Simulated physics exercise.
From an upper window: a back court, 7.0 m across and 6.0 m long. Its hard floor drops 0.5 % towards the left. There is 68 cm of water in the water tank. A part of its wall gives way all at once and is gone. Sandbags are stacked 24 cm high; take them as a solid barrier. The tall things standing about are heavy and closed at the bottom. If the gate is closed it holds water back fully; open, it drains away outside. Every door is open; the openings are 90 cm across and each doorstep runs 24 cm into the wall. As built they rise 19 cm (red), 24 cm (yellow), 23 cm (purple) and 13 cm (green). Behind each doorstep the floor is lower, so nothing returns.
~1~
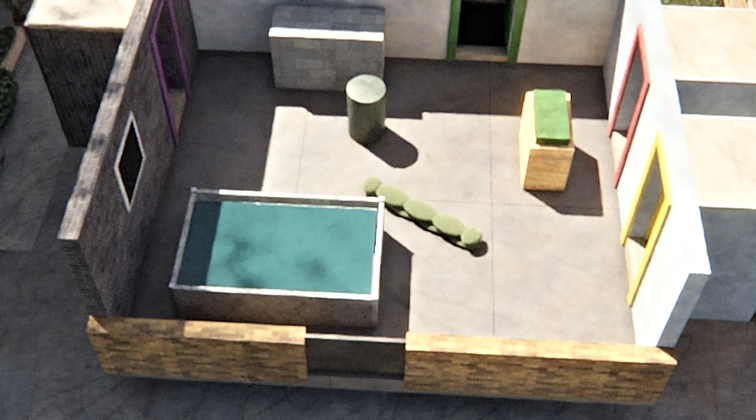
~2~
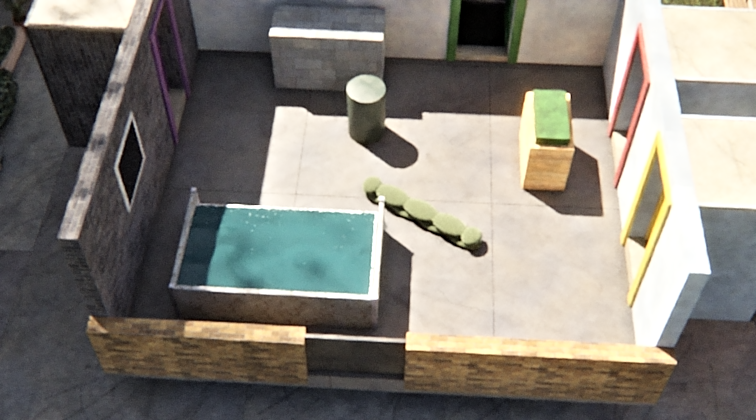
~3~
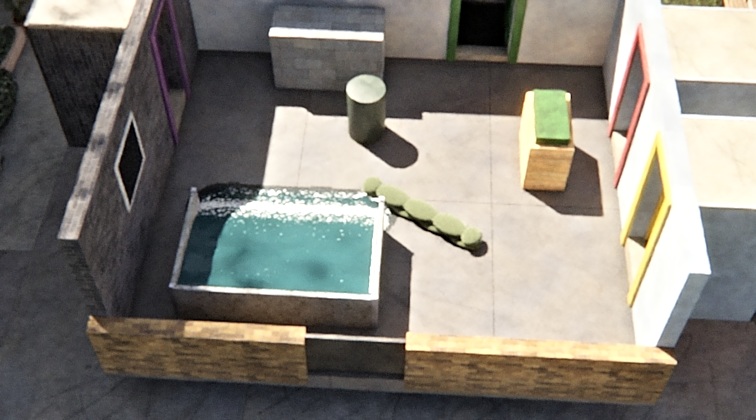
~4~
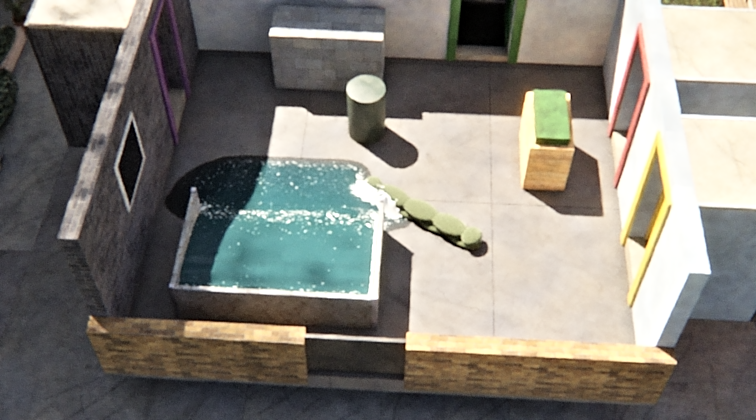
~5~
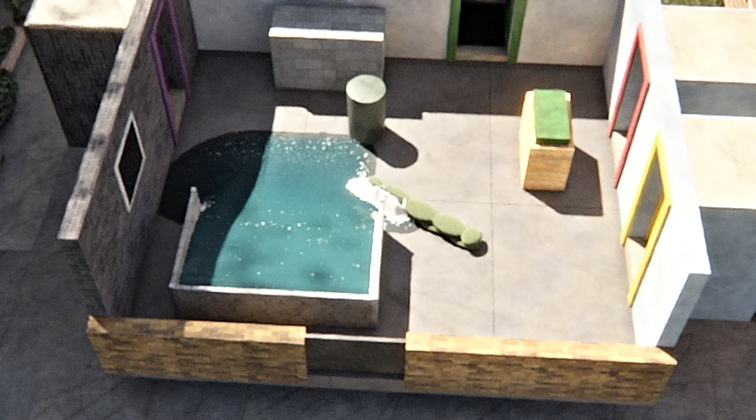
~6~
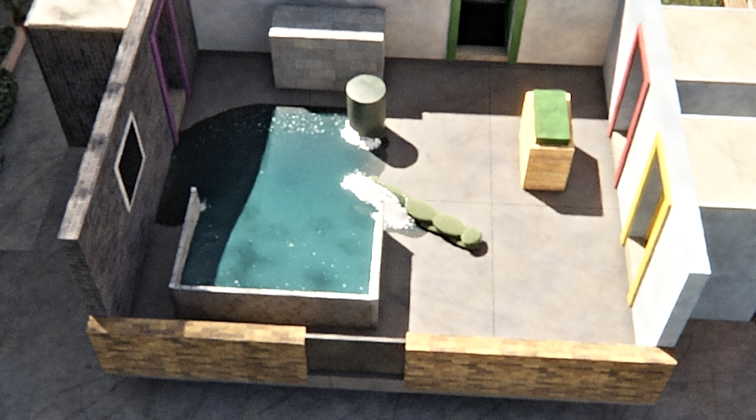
Water poured out of the far side of a rectangular tank in a walled courtyard after that wall vanished, spreading back across the paving, foaming around the row of sandbags and reaching the green cylinder.
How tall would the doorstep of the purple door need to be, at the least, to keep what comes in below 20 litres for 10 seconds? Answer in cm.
Close to 25 cm is just enough.
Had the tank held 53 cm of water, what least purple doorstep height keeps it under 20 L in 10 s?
Some 19 cm.
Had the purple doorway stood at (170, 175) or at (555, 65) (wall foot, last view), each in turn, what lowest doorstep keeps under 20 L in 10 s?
Roughly 13.5 and 9.5 cm.
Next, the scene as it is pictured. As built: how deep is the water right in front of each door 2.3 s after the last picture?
Depths in cm: Red 0, yellow 0, purple 31, green 4.
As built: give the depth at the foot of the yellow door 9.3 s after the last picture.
Roughly 7.0 cm deep.
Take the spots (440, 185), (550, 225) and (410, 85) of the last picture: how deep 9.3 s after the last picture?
In that order: 4, 6 and 8 cm.
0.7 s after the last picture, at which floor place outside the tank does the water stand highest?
Near (318, 93).
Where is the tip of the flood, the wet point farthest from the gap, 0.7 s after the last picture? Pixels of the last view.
Around (199, 51).
Then, 0.7 s after the last picture water covers 40 % of the floor, deepest (52 cm) near (318, 93); 14 cm at the purple door, 0 litres in over its 23 cm doorstep.
Then, 2.3 s after the last picture water covers 70 % of the floor, deepest (44 cm) near (261, 53); 31 cm at the purple door, 8 litres in over its 23 cm doorstep.
Then, 9.3 s after the last picture water covers 95 % of the floor, deepest (14 cm) near (420, 236); 5 cm at the purple door, 31 litres in over its 23 cm doorstep.
At the purple door as built, the water peaked near 31 cm, 2.3 s after the last picture.
With a doorstep of 23 cm, 31 litres would have come in within the 10 s; with 27 cm, 12 litres. So under 20 litres takes about 25 cm.
